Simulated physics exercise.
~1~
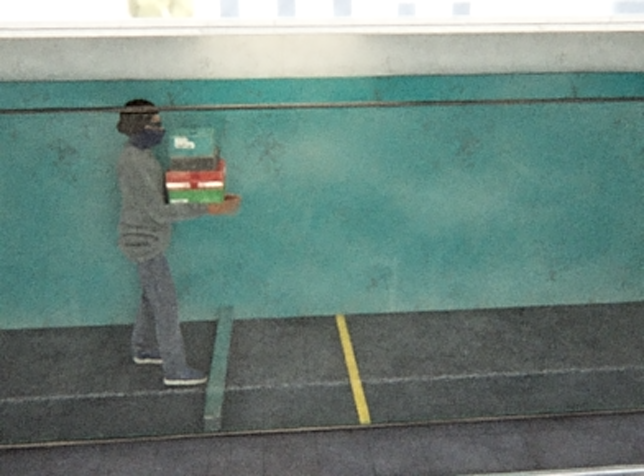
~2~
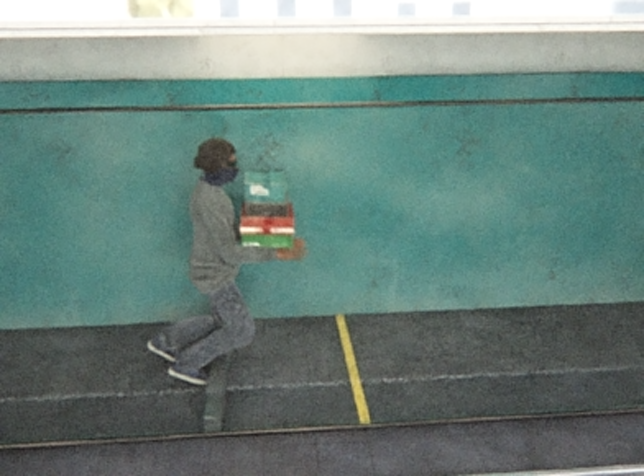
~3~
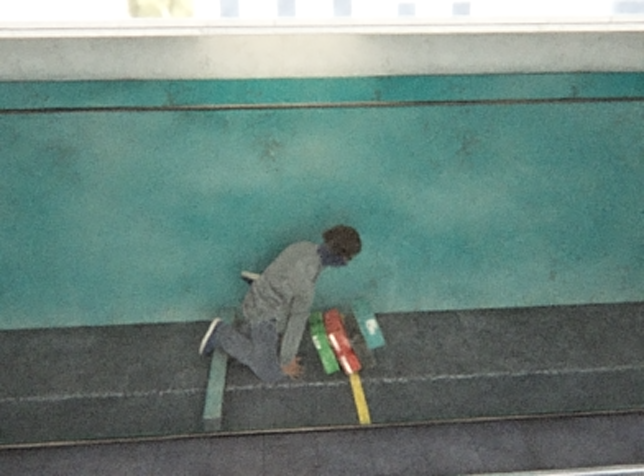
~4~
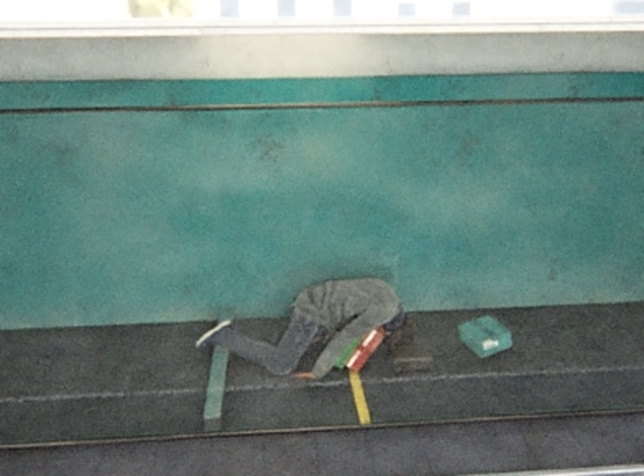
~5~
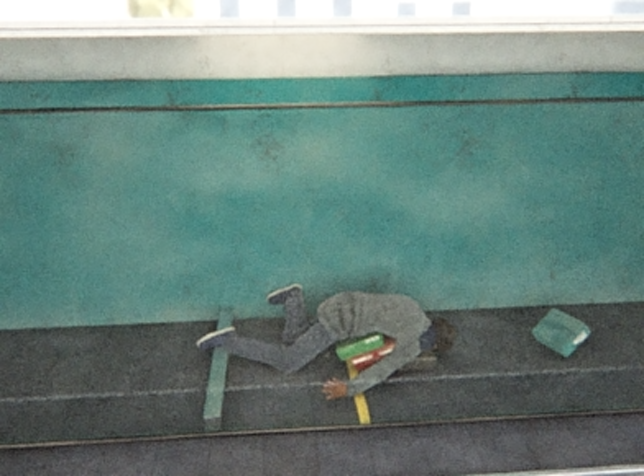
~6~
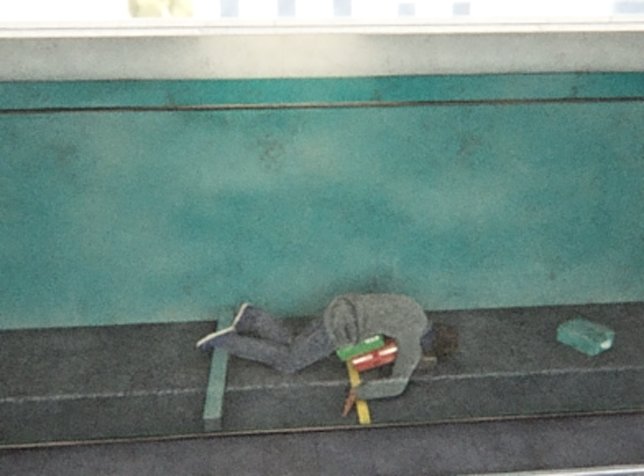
Beside a teal wall, a porter carrying stacked boxes trips over a low rail and collapses, head and boxes crossing the yellow line.
